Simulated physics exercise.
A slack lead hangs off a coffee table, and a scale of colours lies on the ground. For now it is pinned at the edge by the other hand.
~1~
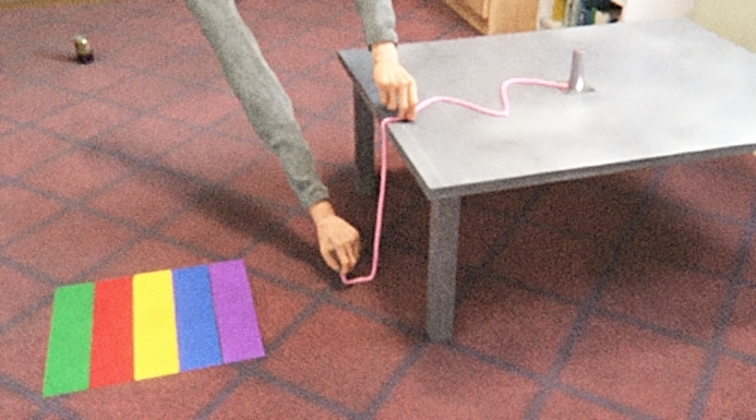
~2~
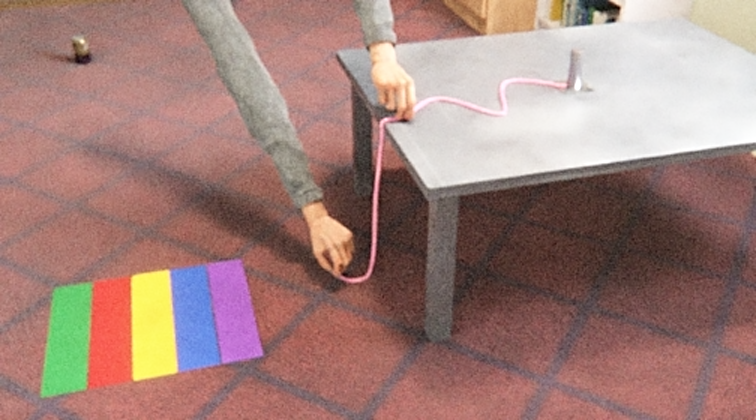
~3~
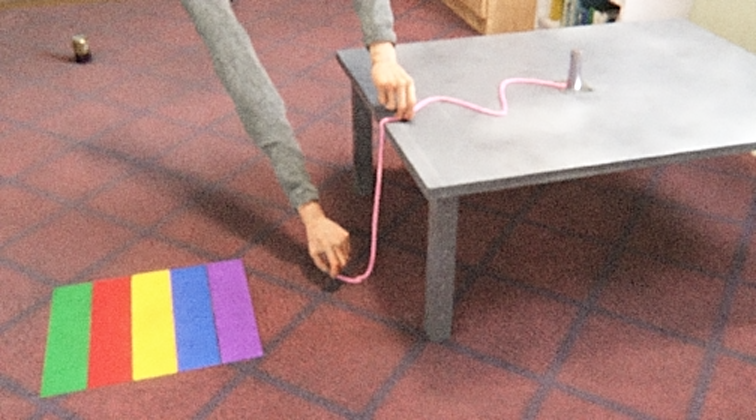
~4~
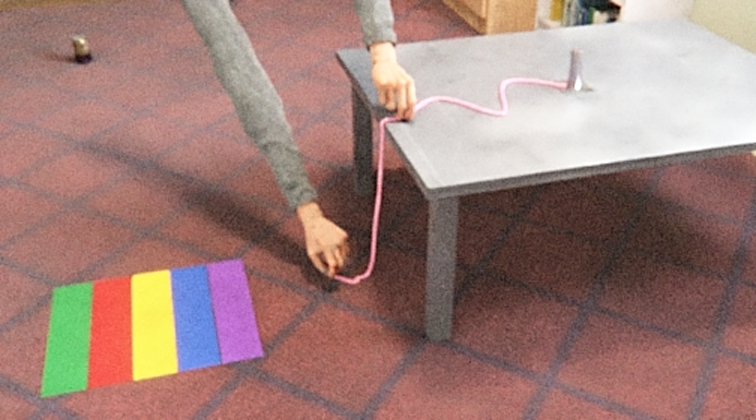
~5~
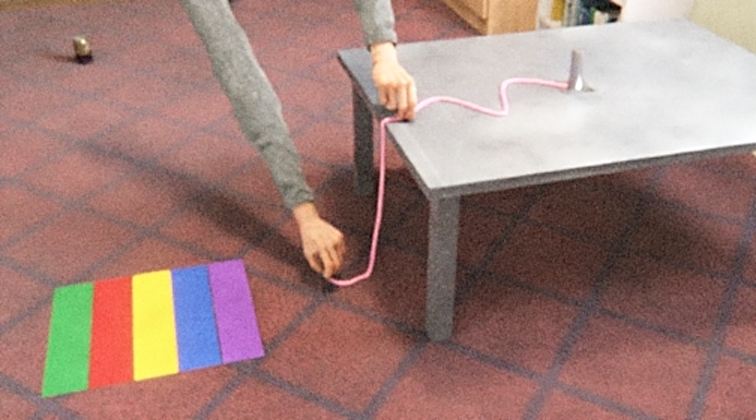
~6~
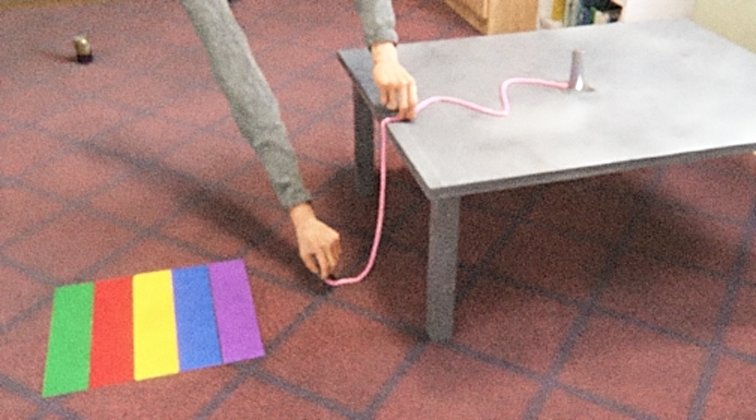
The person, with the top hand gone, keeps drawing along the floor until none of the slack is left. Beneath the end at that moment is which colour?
Beneath it is red.
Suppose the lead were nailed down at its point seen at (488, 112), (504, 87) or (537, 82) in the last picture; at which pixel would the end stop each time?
Approximately at (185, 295), at (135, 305) and at (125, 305), in that order.
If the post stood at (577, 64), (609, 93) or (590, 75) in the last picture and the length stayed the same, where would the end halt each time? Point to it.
Approximate places, in that order: (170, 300), (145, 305), (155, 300).
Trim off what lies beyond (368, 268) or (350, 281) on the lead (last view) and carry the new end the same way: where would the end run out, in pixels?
First (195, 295), then (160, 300).
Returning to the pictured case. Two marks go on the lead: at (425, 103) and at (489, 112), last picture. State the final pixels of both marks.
The first lands at (356, 137), while the second lands at (426, 111).
A little later, end near (184, 298); over blue.
Next, end near (139, 305); over yellow.
When it is tight, end near (113, 310); over red. Over red.
